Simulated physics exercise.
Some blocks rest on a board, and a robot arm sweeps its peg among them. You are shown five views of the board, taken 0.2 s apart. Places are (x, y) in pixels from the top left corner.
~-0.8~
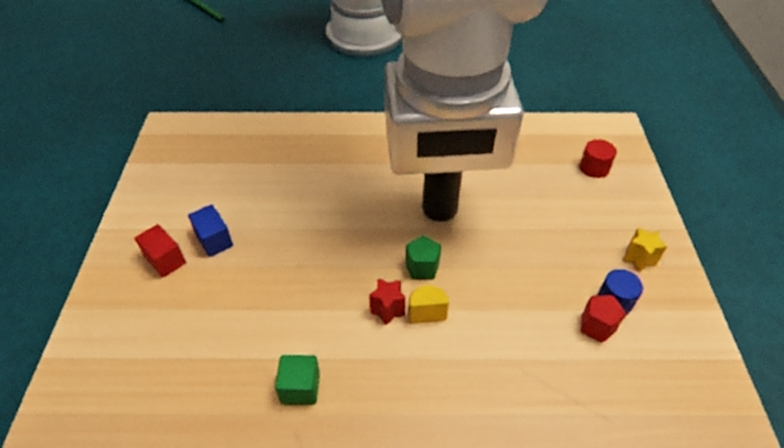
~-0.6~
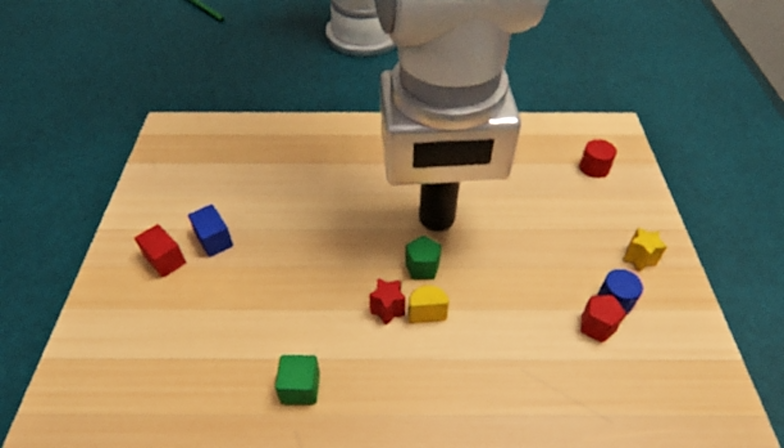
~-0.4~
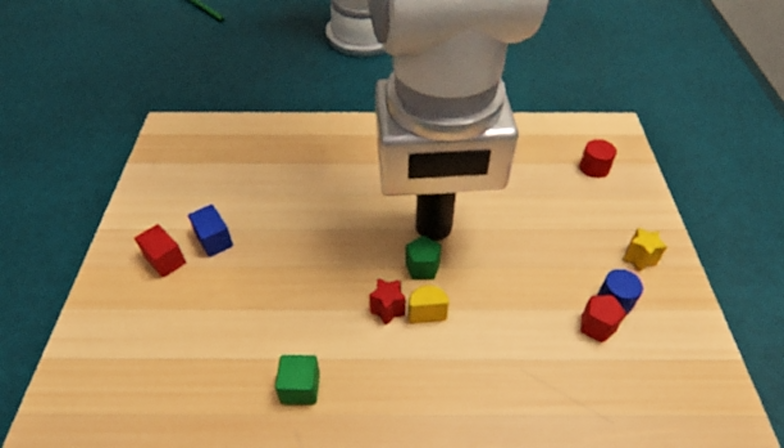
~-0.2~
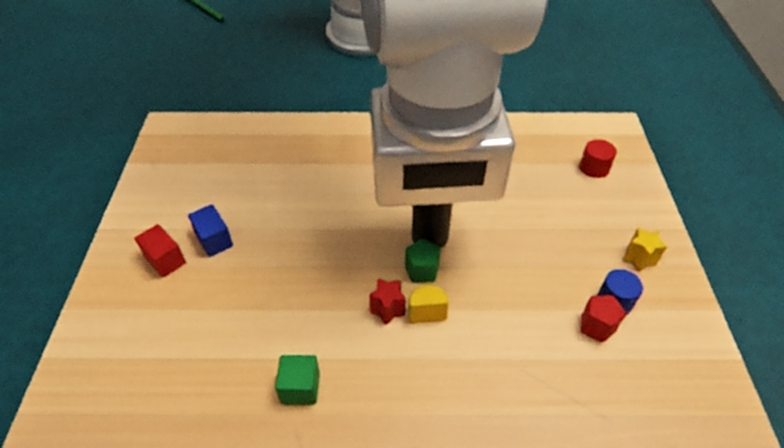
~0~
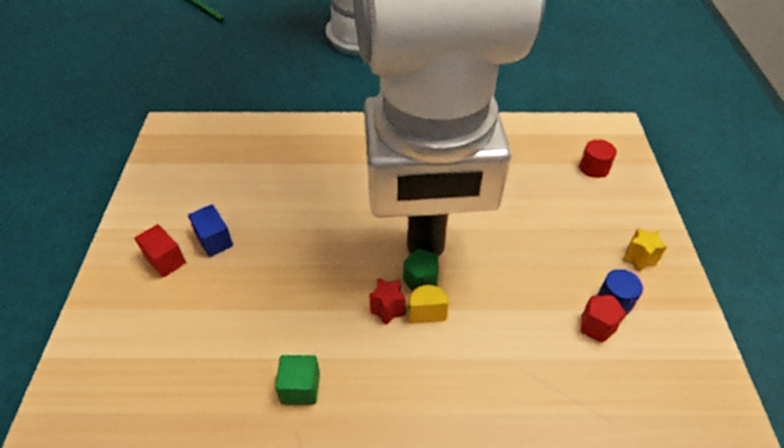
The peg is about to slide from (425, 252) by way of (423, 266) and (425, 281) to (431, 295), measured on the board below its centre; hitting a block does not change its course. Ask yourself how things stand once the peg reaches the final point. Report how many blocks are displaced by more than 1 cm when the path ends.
I count two.
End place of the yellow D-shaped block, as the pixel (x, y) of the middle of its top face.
It is at (438, 335).
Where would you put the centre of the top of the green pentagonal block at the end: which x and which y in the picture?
It will likely be found at (426, 309).
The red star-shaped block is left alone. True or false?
That claim is true.
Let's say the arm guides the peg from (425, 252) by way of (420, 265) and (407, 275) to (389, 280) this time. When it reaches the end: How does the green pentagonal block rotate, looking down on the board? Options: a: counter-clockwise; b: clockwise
a.
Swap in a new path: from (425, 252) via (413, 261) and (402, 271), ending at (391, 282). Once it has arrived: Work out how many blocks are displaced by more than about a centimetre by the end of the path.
I'd say three or more blocks get shifted by more than about 1 cm.
On the path given first. Halfway along, peg at (424, 267); green pentagonal block at (421, 285); yellow D-shaped block at (432, 310), turned 20° anticlockwise.
At the end, peg at (432, 289); red star-shaped block still; green pentagonal block at (426, 309); yellow D-shaped block at (438, 335), turned 30° anticlockwise.
